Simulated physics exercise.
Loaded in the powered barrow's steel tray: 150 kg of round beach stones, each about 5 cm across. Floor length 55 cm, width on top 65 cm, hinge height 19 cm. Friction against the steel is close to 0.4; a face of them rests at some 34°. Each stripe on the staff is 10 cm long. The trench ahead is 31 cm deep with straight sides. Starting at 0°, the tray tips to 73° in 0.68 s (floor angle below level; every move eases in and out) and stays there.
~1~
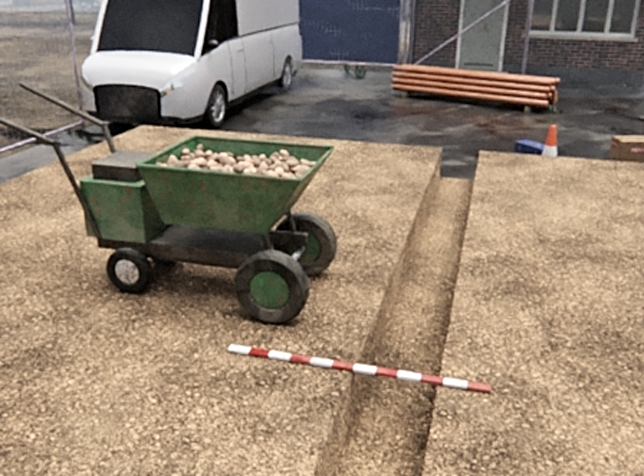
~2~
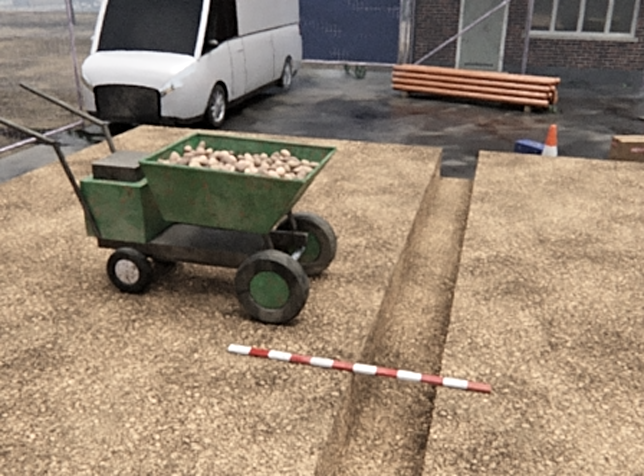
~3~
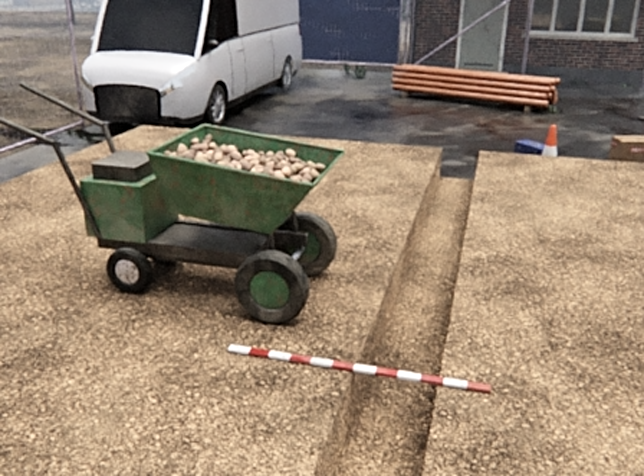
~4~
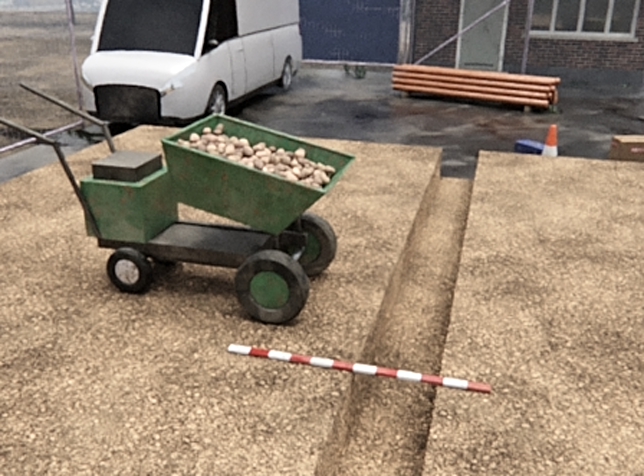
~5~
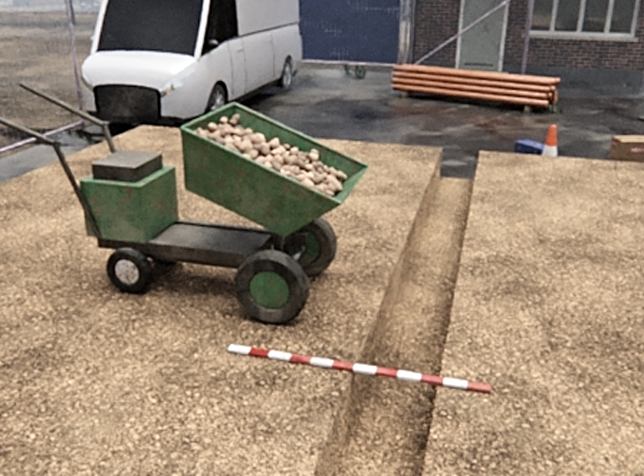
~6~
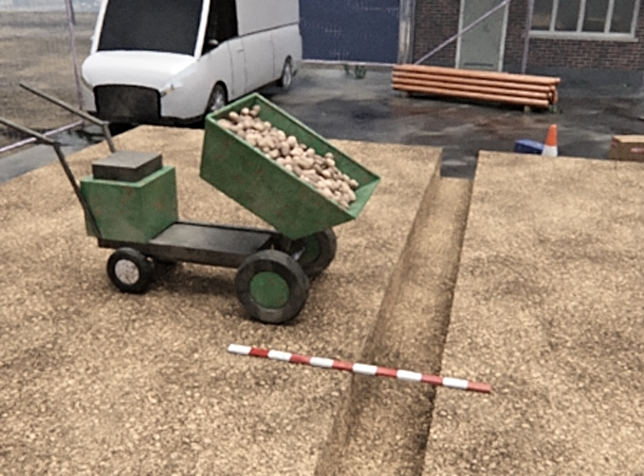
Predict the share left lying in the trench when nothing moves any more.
Some 55 per cent of it.
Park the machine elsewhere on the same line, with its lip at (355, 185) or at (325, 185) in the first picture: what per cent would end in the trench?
About 15 and 30 per cent.
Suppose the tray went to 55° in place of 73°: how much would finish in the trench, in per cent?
In that case some 30 per cent.
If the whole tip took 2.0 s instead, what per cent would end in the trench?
In that case some 80 per cent.
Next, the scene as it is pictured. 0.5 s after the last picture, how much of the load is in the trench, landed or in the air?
About 25 per cent by then.
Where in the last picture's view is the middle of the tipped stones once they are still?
Near (443, 344).
Then, 0.2 s after the last picture the floor is at 62°, 100 % in the tray; the foremost stones are at (390, 250).
Then, 0.5 s after the last picture the floor is at 73°, 60 % in the tray, 26 % in the trench, 15 % past the trench; the foremost stones are at (485, 330).
Then, 0.8 s after the last picture the floor is at 73°, 17 % in the tray, 38 % in the trench, 45 % past the trench; the foremost stones are past the picture's edge.
Then, 2.8 s after the last picture the floor is at 73°, 0 % in the tray, 55 % in the trench, 45 % past the trench; the foremost stones are past the picture's edge.
